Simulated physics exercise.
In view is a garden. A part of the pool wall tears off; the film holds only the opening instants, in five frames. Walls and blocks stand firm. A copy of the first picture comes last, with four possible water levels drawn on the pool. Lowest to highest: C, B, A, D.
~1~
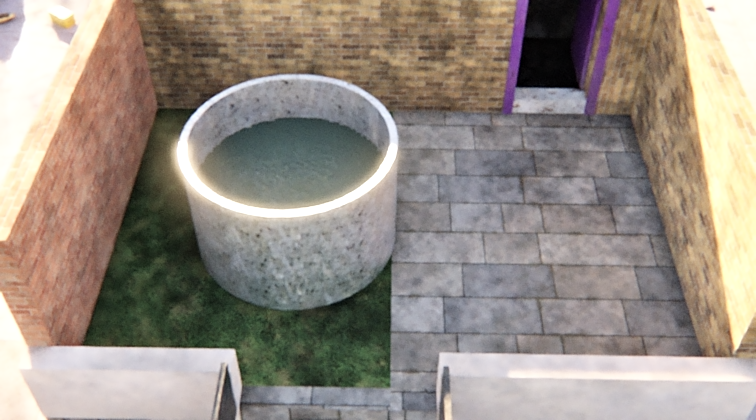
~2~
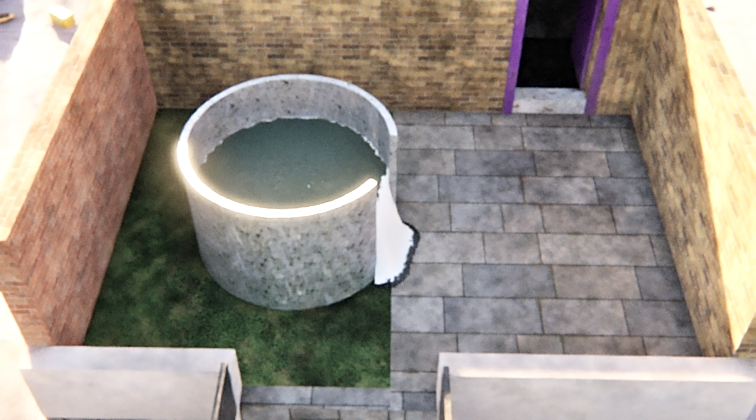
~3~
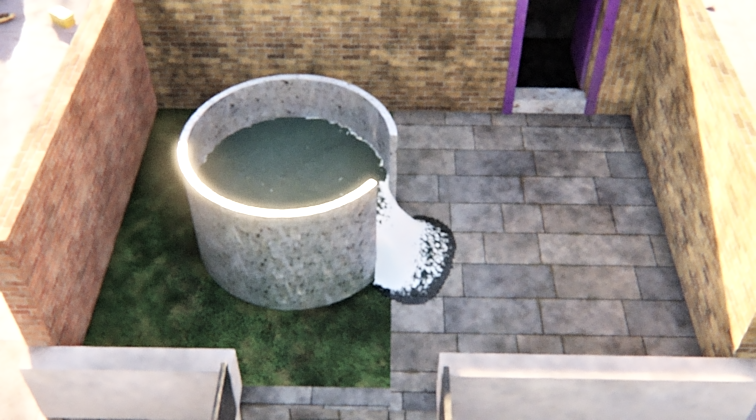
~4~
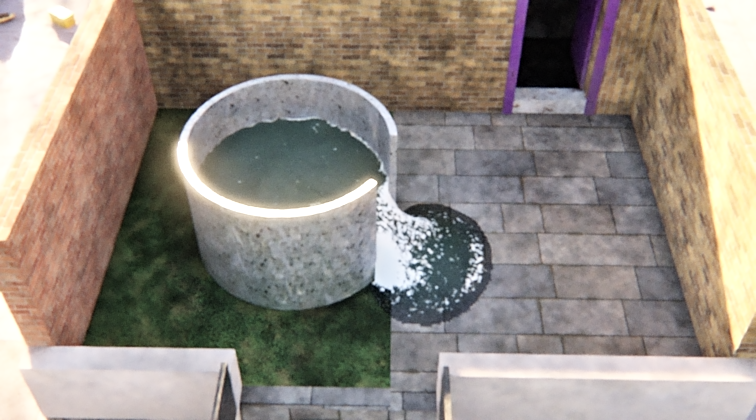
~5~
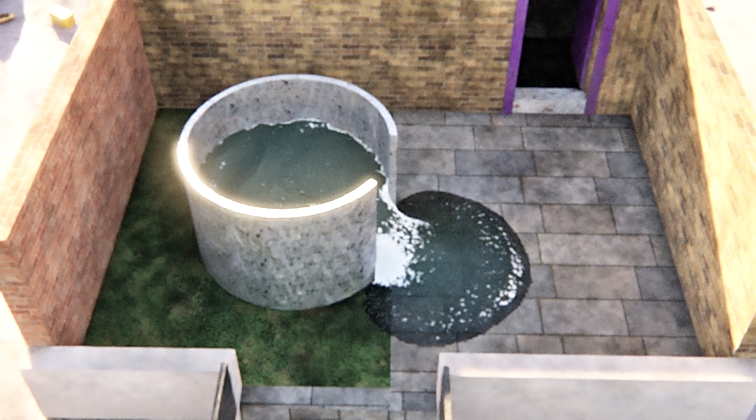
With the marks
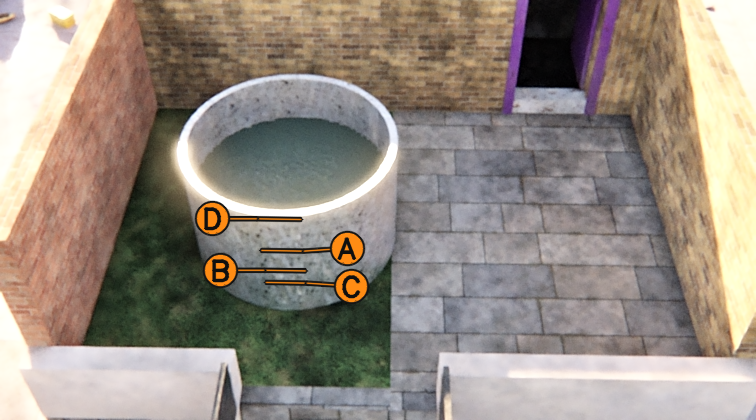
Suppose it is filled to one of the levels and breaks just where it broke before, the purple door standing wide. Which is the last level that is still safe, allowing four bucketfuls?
Use level A.
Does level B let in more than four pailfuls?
No, not at all.
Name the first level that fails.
Here it is level D.
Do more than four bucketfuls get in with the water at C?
No, that is safe.
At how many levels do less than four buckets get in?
Three.
In orange, A at (282, 250); B at (284, 270); C at (286, 282); D at (278, 219); from the bottom up C, B, A, D.
Choosing A, a bucket or two gets in.
Choosing B, nothing gets over.
Choosing C, nothing gets over.
Choosing D, about 10 bucketfuls get in.
